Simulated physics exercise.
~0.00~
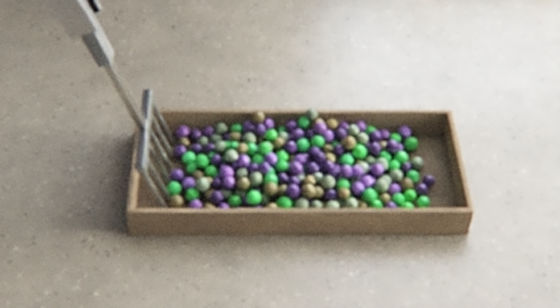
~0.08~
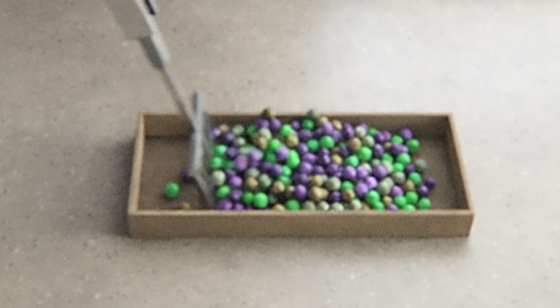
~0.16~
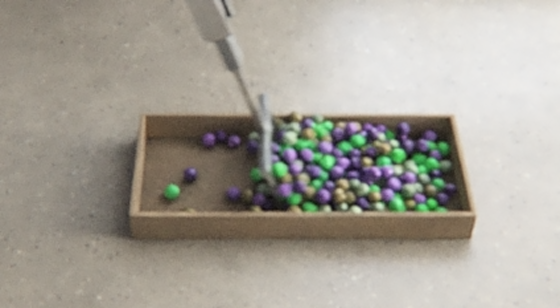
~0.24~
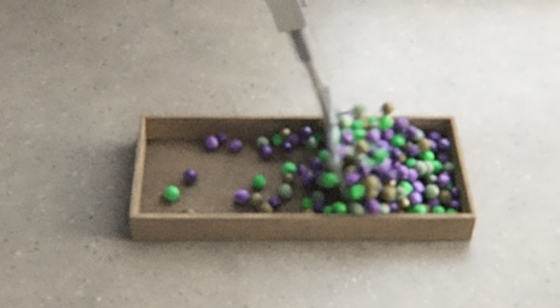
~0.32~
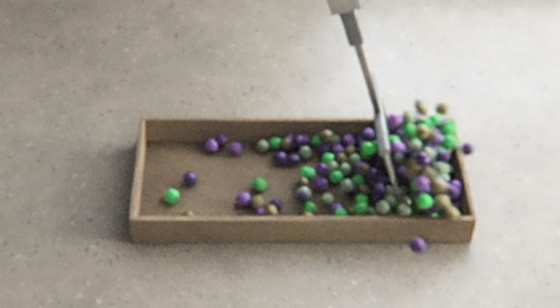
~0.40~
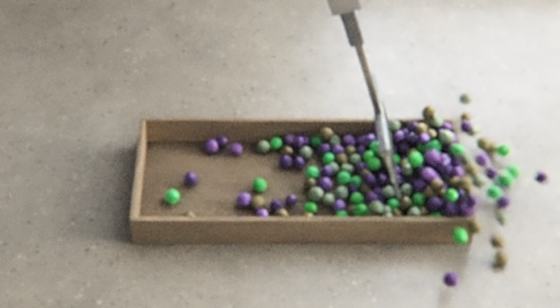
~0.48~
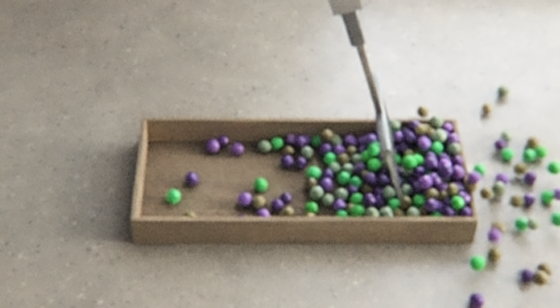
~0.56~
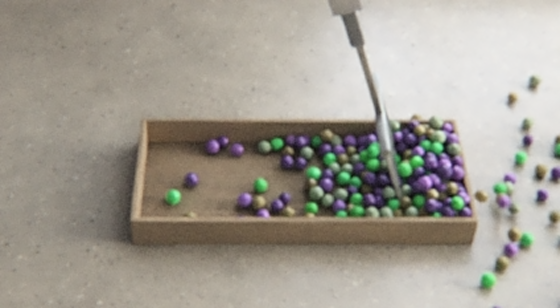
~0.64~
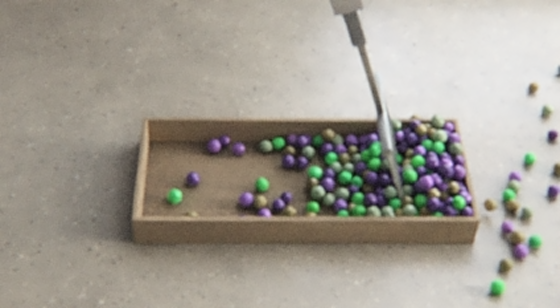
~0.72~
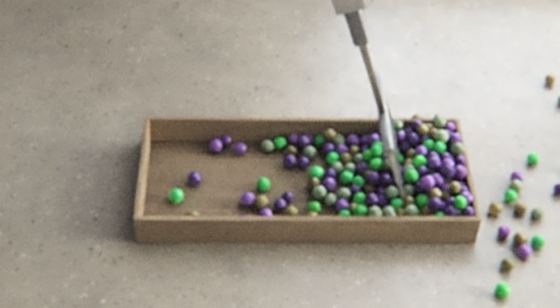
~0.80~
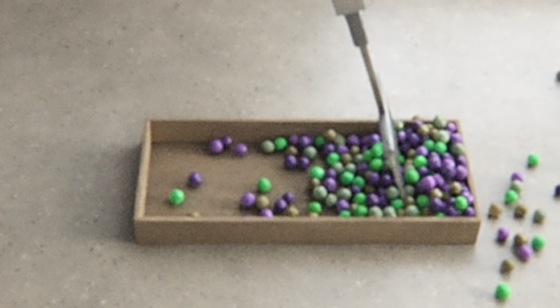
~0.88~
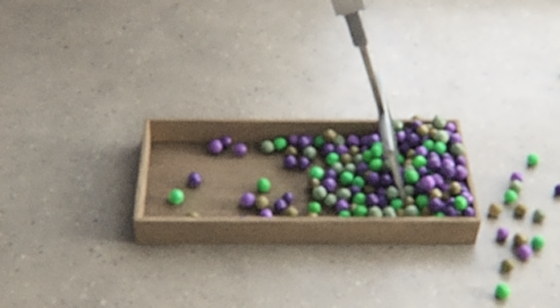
A robotic arm holding a pronged comb reaches into the left end of a shallow brown tray on a speckled grey-beige tabletop, viewed from above at an angle. The tray is filled with small round sweets in purple, green and dull gold. The comb sweeps right, pushing them into a crowded heap while a few stay behind on the left. Near the right end it stops, and the heap surges over the rim, spilling sweets onto the table. They scatter and roll before settling, leaving most still packed around the comb inside the tray.
